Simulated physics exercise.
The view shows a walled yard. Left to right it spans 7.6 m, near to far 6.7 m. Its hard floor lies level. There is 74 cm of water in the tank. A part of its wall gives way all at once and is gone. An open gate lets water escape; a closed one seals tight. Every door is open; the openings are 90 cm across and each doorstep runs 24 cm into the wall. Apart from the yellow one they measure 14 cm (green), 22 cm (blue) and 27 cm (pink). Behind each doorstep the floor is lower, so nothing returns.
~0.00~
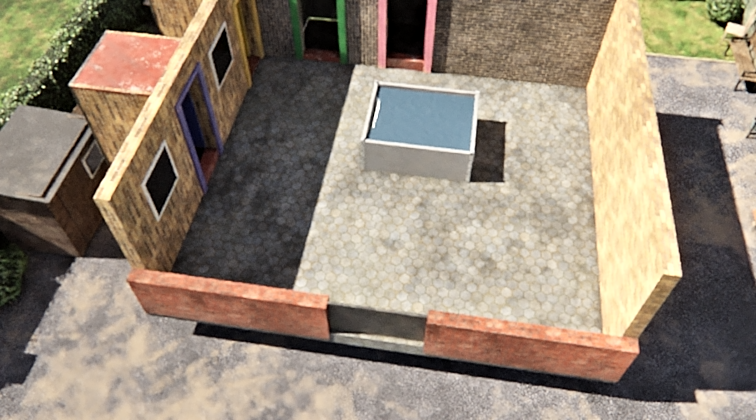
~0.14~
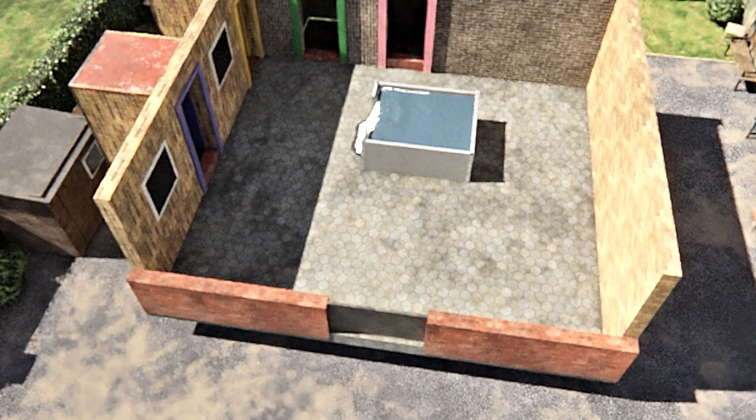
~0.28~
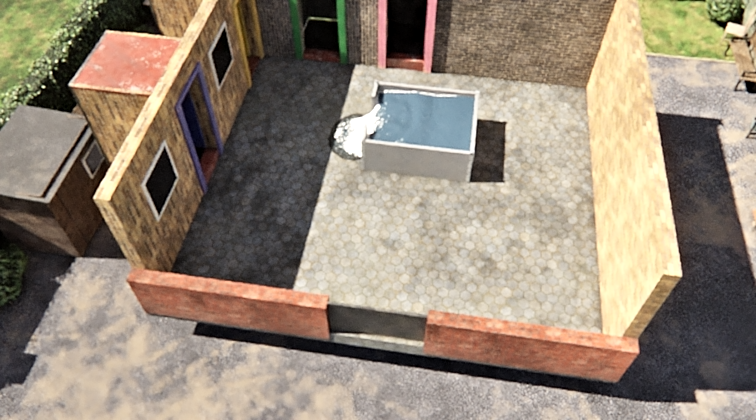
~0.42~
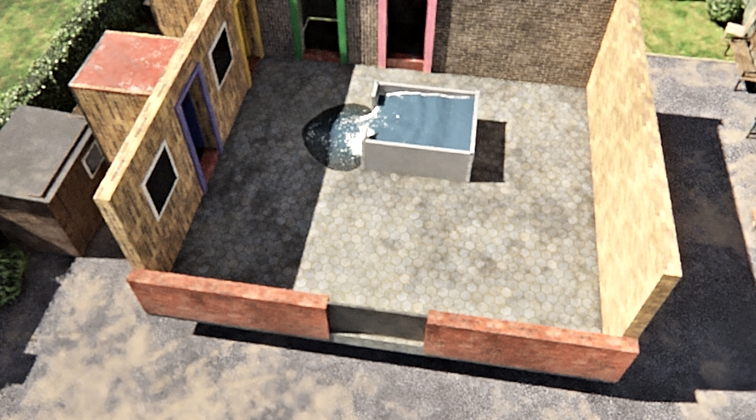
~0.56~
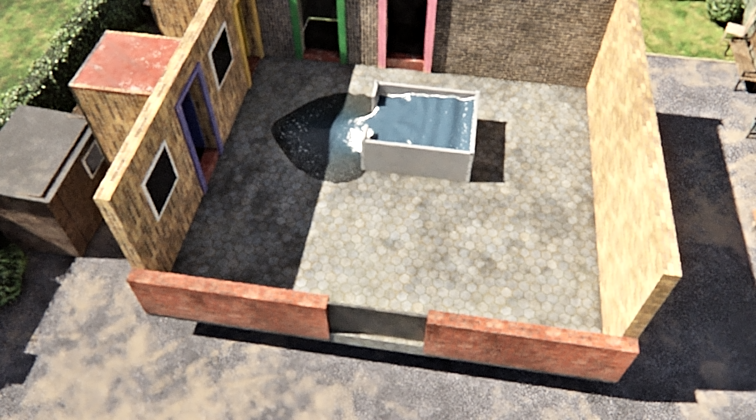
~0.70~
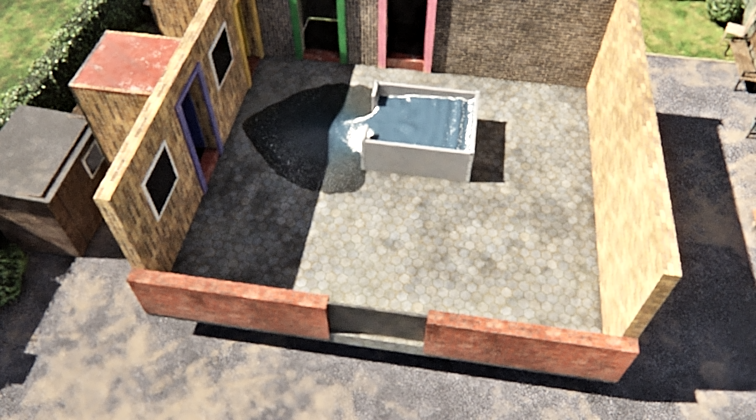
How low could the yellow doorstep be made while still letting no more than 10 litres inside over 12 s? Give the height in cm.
Close to 23 cm is just enough.
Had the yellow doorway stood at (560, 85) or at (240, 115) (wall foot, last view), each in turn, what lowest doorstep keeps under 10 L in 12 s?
About 7.5 and 25 cm.
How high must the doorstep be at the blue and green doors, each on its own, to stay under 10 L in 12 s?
About 18 cm at blue and 9.5 cm at green.
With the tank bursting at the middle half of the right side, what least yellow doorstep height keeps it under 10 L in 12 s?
Some 9.0 cm.
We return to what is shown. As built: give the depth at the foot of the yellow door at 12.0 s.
Some 6.5 cm.
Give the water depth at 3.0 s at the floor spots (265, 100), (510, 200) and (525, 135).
About 16, 0 and 0 cm.
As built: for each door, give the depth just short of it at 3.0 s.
In cm: Yellow 21, green 13, blue 17, pink 0.
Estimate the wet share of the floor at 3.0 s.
Some 30 per cent of it.
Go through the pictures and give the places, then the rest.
The tank at (422, 119) is whole and still, 74 cm deep; the yellow door at (249, 35) is dry, in the first picture.
Water pours out at (372, 131) and has run 0.3 m, to (355, 148); about 8 cm deep outside, 74 cm at the back, in the second picture.
Water pours out at (372, 131) and has run 0.8 m, to (333, 143); about 11 cm deep outside, 74 cm at the back, in the third picture.
The gap is at (372, 131), the front 1.4 m out at (306, 136); the back of the tank holds 74 cm, in the fourth picture.
The gap is at (372, 131), the front 2.0 m out at (276, 132); the back of the tank holds 69 cm, in the fifth picture.
The gap is at (372, 131), the front 2.7 m out at (248, 123); the back of the tank holds 62 cm; 1.3 m in a straight line remain to the yellow door at (249, 35), in the sixth picture.
After 1.4 s water covers 25 % of the floor, deepest (39 cm) near (366, 139); 12 cm at the yellow door, 0 litres in over its 8 cm doorstep.
After 3.0 s water covers 30 % of the floor, deepest (28 cm) near (161, 296); 21 cm at the yellow door, 78 litres in over its 8 cm doorstep.
After 12.0 s water covers 95 % of the floor, deepest (9 cm) near (583, 183); 7 cm at the yellow door, 178 litres in over its 8 cm doorstep.
At the yellow door as built, the water arrived by 1.3 s and peaked near 23 cm at 2.2 s.
With a doorstep of 21 cm, 15 litres would have come in within the 12 s; with 28.5 cm, 3 litres. So under 10 litres takes about 23 cm.
